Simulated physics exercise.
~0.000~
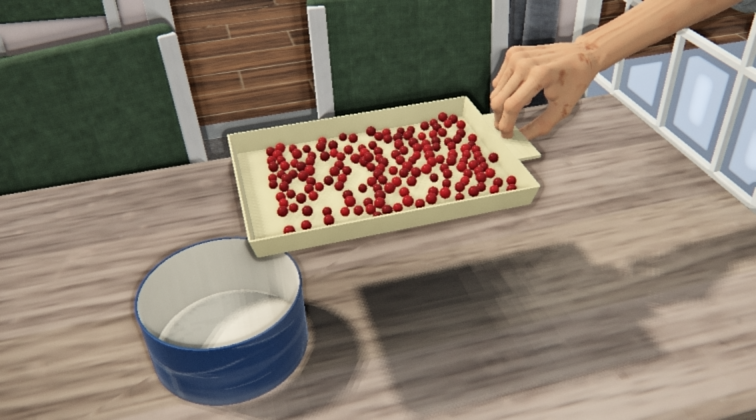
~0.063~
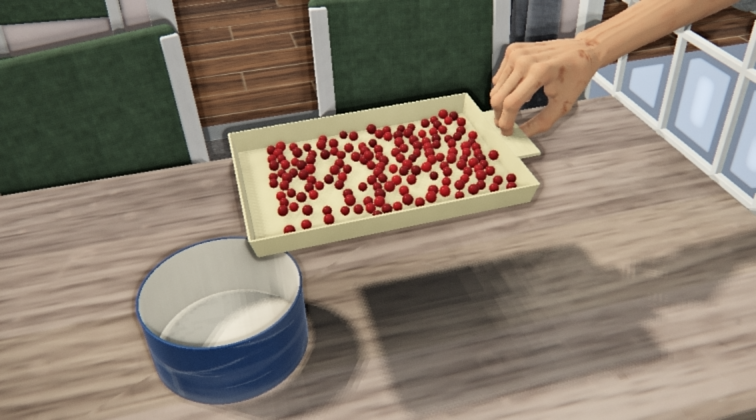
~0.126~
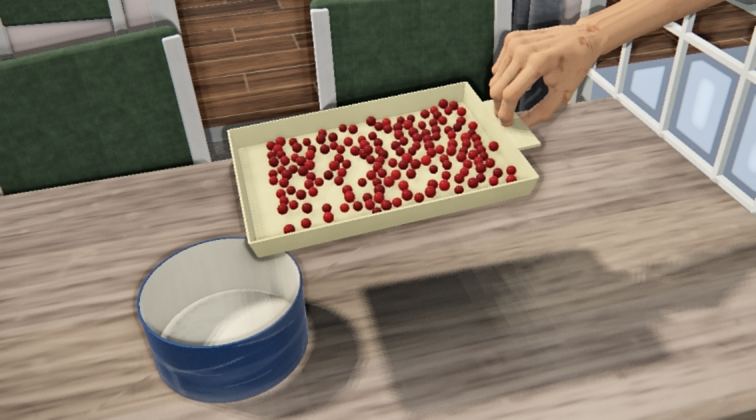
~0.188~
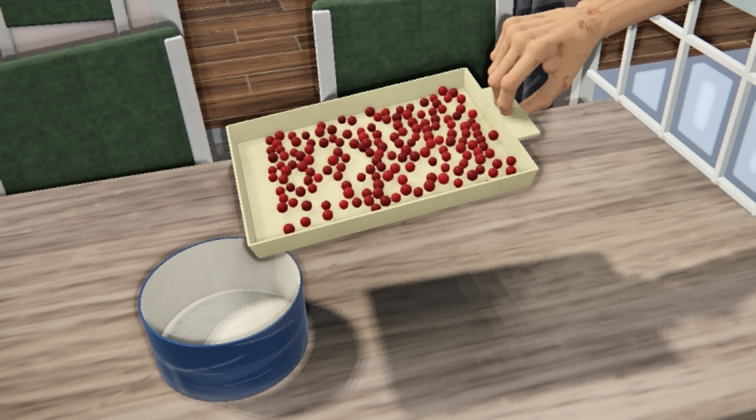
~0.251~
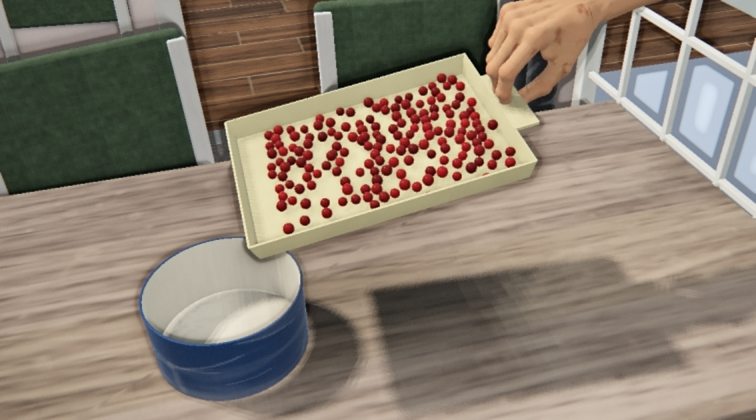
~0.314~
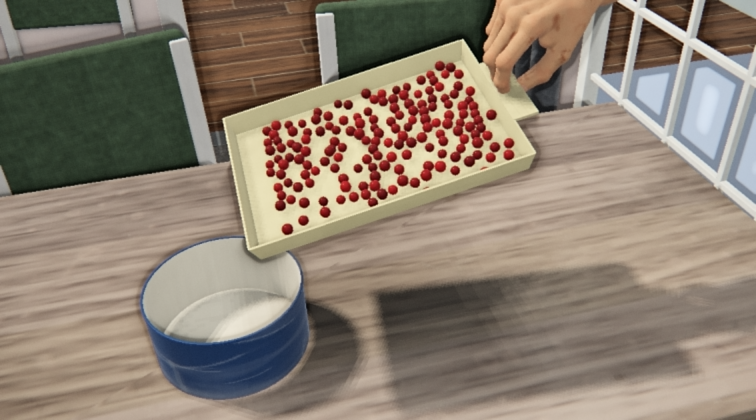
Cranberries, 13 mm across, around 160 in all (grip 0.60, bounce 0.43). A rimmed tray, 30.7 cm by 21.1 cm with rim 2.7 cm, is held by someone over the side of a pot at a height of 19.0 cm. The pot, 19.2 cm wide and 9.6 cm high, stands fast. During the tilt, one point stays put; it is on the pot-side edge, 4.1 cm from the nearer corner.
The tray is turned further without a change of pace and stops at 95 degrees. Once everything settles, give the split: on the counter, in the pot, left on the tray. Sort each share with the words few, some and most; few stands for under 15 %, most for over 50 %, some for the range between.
The shares come out as follows. Counter: Most. Pot: Some. Tray: Few.
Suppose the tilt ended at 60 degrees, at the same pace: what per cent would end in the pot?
Result: Close to 0 %.
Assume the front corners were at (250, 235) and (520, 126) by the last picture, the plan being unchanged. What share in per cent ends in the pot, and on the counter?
You'd end with pot at 75 and counter at 25.
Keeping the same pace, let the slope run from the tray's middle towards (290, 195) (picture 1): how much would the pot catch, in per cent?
The share would be about 80 percent.
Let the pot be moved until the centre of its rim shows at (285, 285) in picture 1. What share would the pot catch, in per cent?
I'd expect near 35 per cent.
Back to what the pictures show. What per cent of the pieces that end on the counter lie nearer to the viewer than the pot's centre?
Share: Roughly 100 %.
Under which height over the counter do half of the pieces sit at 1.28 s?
Median height: Approx. 26 cm.
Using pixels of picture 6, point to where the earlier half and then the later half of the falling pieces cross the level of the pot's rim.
First near (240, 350), then at (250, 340).
After 0.90 s, tilt 54 degrees; the tray holds 100 %, the pot 0 %.
Then, at 1.28 s, tilt 78 degrees; the tray holds 95 %, the pot 0 %.
After 1.76 s, tilt 95 degrees; the tray holds 10 %, the pot 30 %.
In the end, at 2.8 s, counter 65 %, pot 35 %, tray 0 %.
